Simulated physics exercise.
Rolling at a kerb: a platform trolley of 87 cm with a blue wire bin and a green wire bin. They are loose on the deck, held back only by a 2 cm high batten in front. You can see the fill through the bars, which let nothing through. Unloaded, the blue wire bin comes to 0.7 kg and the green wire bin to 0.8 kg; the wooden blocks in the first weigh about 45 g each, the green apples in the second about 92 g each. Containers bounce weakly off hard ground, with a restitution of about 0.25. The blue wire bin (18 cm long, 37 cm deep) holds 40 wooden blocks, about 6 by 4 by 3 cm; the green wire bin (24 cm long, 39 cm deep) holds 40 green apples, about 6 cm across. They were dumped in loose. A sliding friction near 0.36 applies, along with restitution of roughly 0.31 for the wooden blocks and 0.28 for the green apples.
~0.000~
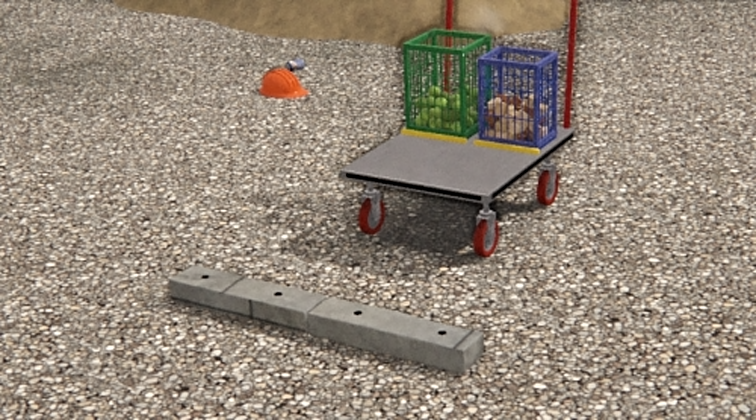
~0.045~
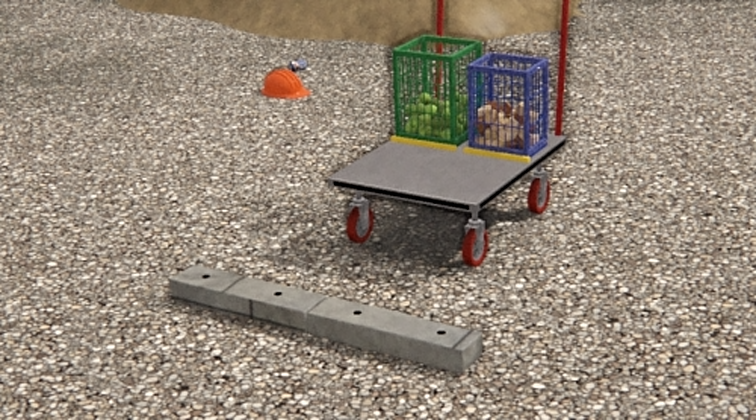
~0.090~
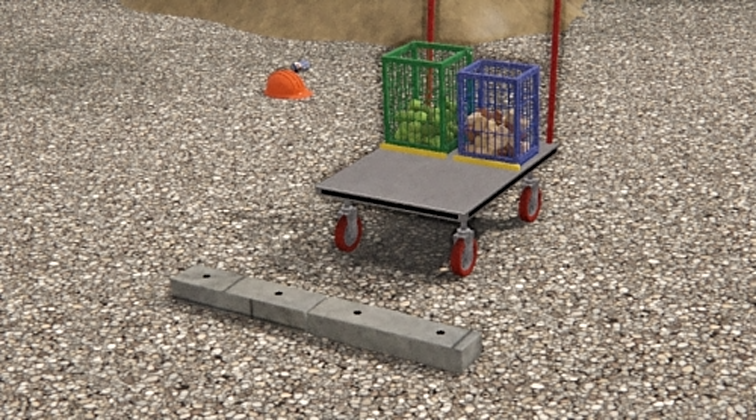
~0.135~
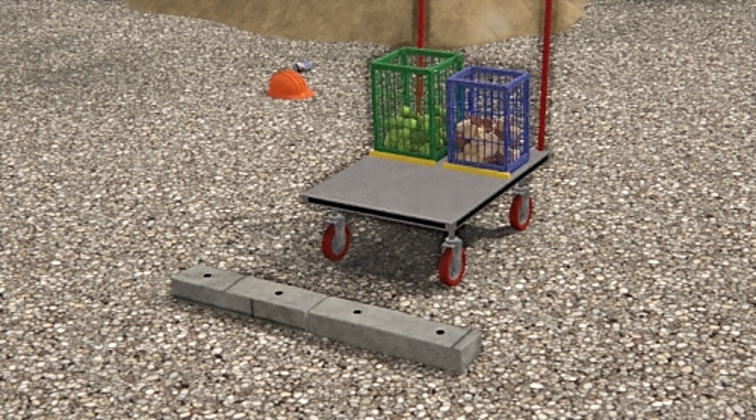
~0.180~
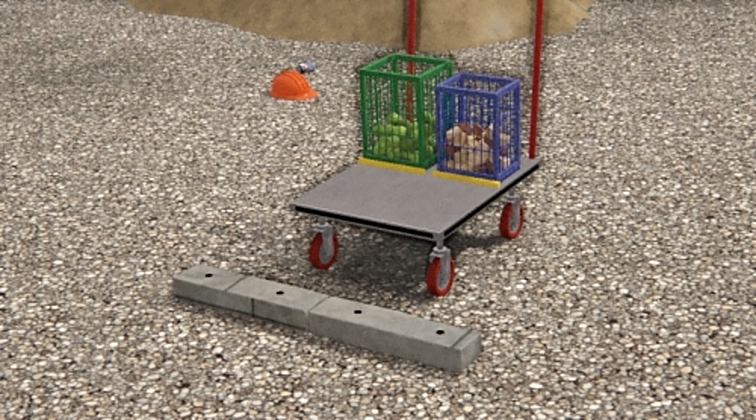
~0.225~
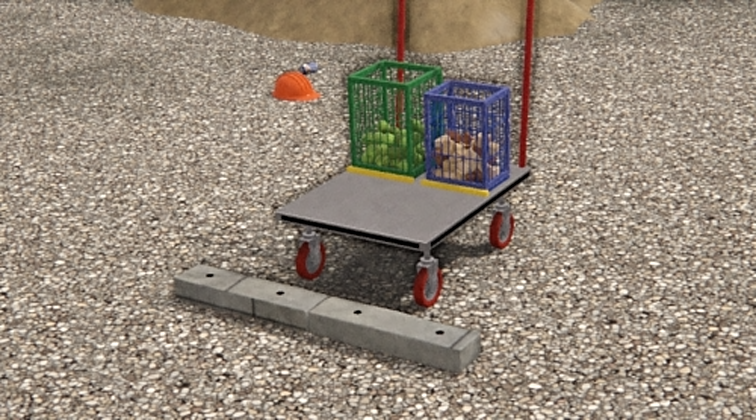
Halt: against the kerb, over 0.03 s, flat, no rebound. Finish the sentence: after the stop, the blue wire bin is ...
... knocked over.
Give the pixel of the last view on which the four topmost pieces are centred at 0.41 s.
They are centred near pixel (420, 141).
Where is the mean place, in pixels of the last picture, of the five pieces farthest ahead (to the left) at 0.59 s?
They're centred near (412, 198).
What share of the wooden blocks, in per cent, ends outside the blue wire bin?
That comes to around 10 per cent.
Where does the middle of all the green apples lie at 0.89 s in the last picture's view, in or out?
Somewhere around pixel (374, 159).
After 0.29 s, the jolt starts.
After 0.41 s, the blue wire bin leans 31° with 0 of 40 out and the green wire bin leans 17° with 0 of 40 out.
After 0.59 s, the blue wire bin is down with 0 of 40 out and the green wire bin leans 10° with 0 of 40 out.
After 0.89 s, the blue wire bin is down with 3 of 40 out and the green wire bin is upright with 0 of 40 out.
Outcome (at 1.24 s), the blue wire bin is down with 5 of 40 out and the green wire bin is upright with 0 of 40 out. Greatest lean of the blue wire bin, 94°.
